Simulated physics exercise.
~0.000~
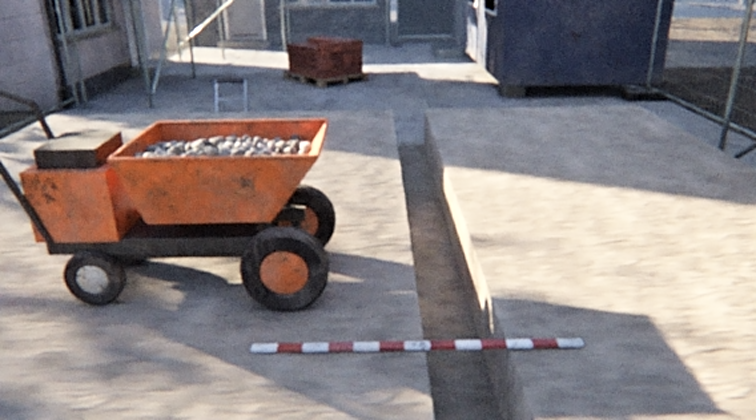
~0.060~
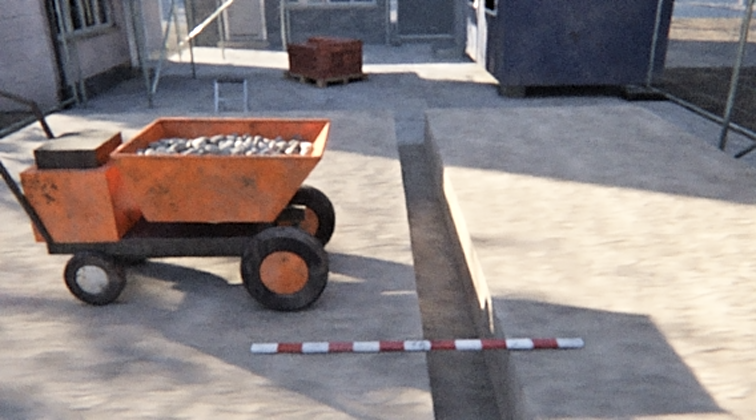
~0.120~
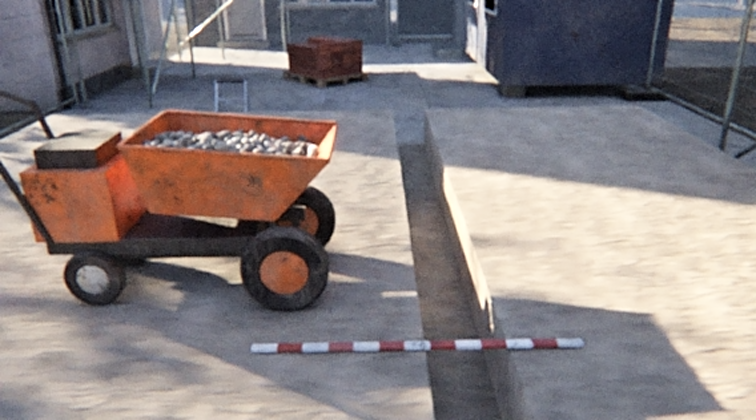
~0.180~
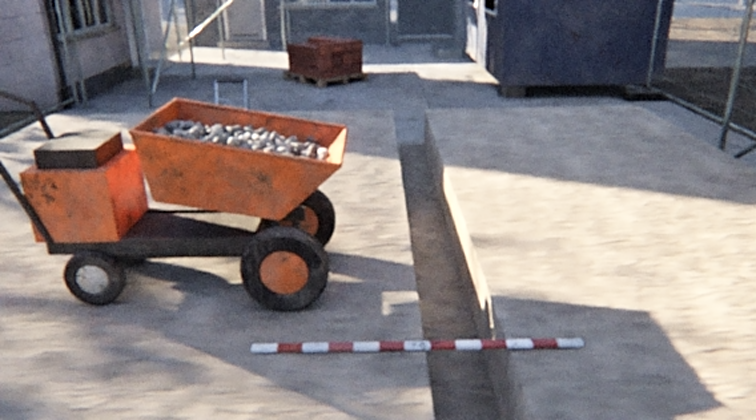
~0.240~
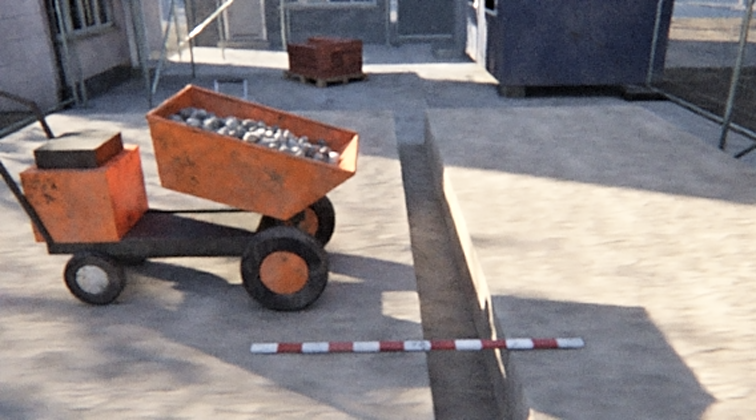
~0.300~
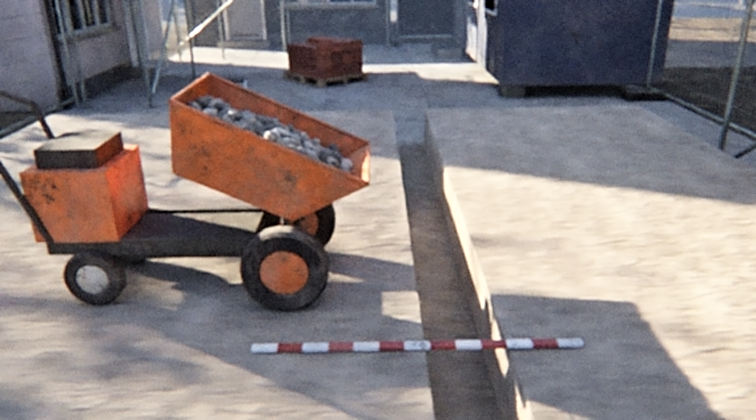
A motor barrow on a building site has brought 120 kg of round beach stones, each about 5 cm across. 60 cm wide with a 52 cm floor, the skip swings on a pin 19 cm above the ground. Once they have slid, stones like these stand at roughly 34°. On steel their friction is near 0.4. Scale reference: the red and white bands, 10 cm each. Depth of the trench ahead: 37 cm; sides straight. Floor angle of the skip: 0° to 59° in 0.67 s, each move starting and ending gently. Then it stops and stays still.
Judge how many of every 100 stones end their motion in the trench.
I would put it near 68 out of 100.
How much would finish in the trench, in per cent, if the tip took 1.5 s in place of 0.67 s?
In that case, around 80%.
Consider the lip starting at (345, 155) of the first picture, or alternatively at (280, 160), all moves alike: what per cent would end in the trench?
First place roughly 50%, second roughly 65%.
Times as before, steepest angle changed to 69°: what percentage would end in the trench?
I'd expect around 80 in a hundred.
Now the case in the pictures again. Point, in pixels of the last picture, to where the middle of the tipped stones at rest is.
The stones end up centred near (453, 327).
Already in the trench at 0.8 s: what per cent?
Roughly 10% by that time.
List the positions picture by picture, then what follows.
In the first frame, the skip is at 0°, its lip at (318, 157); the top of the load is at (228, 145).
In the second frame, the skip is at 1°, its lip at (321, 158); the top of the load is at (222, 144); the stones move at 0.3 m/s on average.
The third frame shows lip at (329, 161), floor tilted 5°, highest stones at (199, 139); the stones move at 0.6 m/s on average.
The fourth frame shows lip at (341, 166), floor tilted 10°, highest stones at (190, 129); the stones move at 0.9 m/s on average.
The fifth frame shows lip at (355, 174), floor tilted 17°, highest stones at (195, 116); the stones move at 1.0 m/s on average.
The sixth frame shows lip at (369, 184), floor tilted 25°, highest stones at (211, 104); the stones move at 1.1 m/s on average.
After 0.5 s the floor is at 50°; 100 % in the skip; the foremost stones are at (380, 200).
After 0.8 s the floor is at 59°; 87 % in the skip, 2 % short of the trench, 11 % in the trench; the foremost stones are at (459, 244).
After 1.1 s the floor is at 59°; 44 % in the skip, 1 % short of the trench, 41 % in the trench, 13 % past the trench; the foremost stones are at (588, 282).
After 3.1 s the floor is at 59°; 17 % in the skip, 1 % short of the trench, 68 % in the trench, 14 % past the trench; the foremost stones are at (749, 283).
